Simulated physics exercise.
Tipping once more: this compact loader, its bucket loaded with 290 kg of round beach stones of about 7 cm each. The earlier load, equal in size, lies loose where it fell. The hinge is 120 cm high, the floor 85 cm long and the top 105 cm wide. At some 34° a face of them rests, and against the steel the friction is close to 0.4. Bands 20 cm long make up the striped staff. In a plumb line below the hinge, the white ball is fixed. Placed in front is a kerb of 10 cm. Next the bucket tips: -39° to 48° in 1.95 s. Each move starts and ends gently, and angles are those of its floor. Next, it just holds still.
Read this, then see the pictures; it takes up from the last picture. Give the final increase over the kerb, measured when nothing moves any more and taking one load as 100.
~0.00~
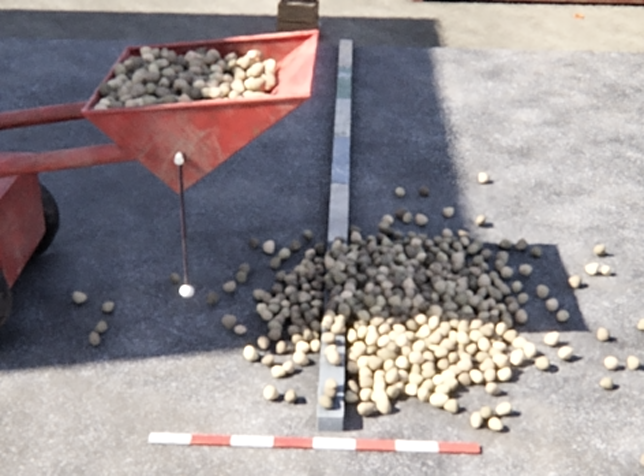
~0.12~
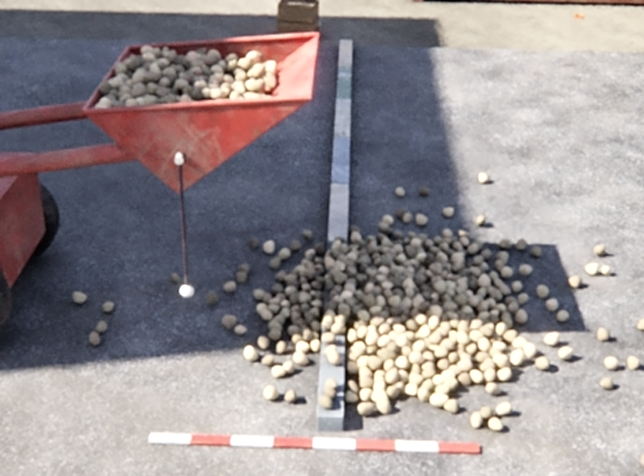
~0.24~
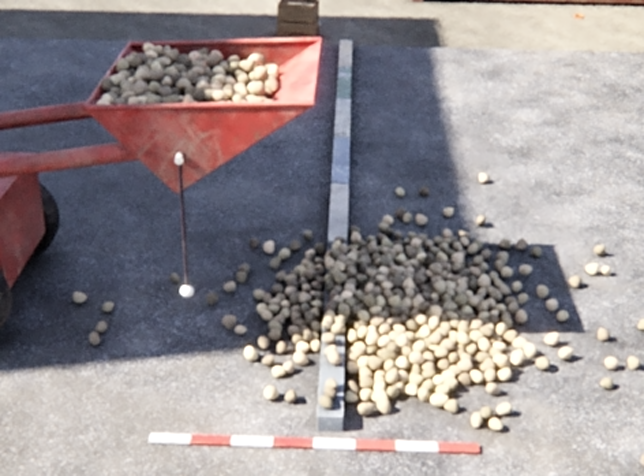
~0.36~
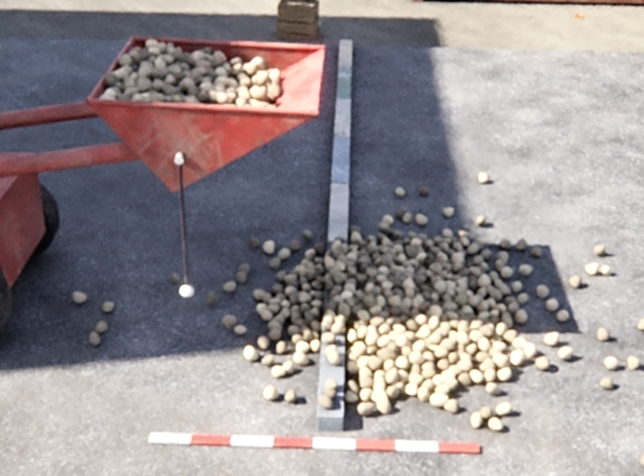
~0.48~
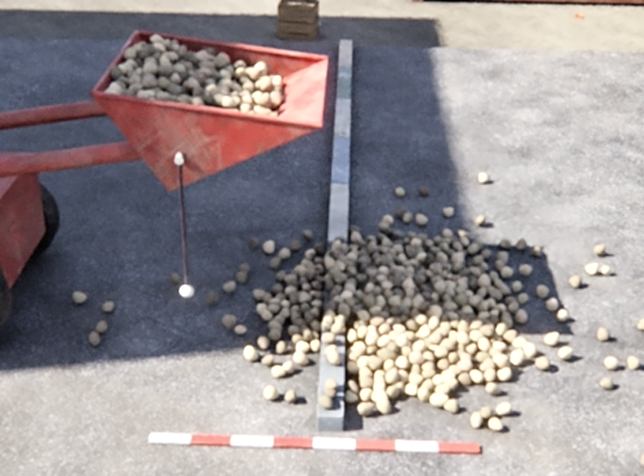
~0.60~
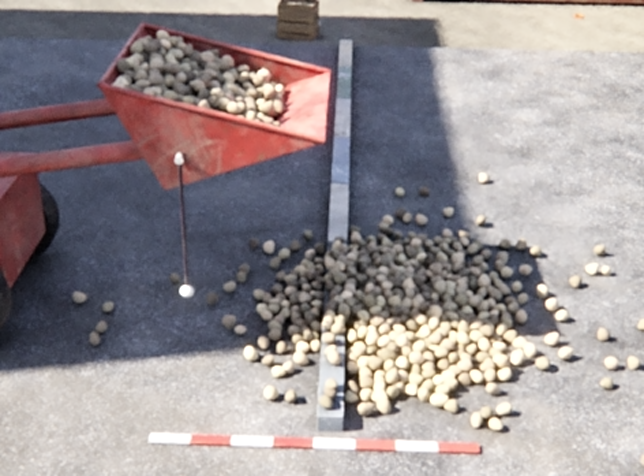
Close to 43 parts in a hundred.
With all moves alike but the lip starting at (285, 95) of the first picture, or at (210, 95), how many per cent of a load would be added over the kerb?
Roughly 25 and 0 percent, in that order.
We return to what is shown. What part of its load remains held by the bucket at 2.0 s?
Close to 5 in a hundred is still held.
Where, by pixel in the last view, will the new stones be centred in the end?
The middle ends up near (327, 292).
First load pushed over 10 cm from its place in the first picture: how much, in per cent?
Near 10 per cent, I reckon.
After 1.5 s the floor is at 34°; in per cent of one load, 84 in the bucket, 36 on this side of the kerb, 81 over the kerb; the foremost stones are past the picture's edge.
After 2.0 s the floor is at 48°; in per cent of one load, 3 in the bucket, 82 on this side of the kerb, 116 over the kerb; the foremost stones are past the picture's edge.
After 2.4 s the floor is at 48°; in per cent of one load, 0 in the bucket, 77 on this side of the kerb, 124 over the kerb; the foremost stones are past the picture's edge.
After 4.9 s the floor is at 48°; in per cent of one load, 0 in the bucket, 77 on this side of the kerb, 124 over the kerb; the foremost stones are past the picture's edge. Net gain over the kerb, 43.
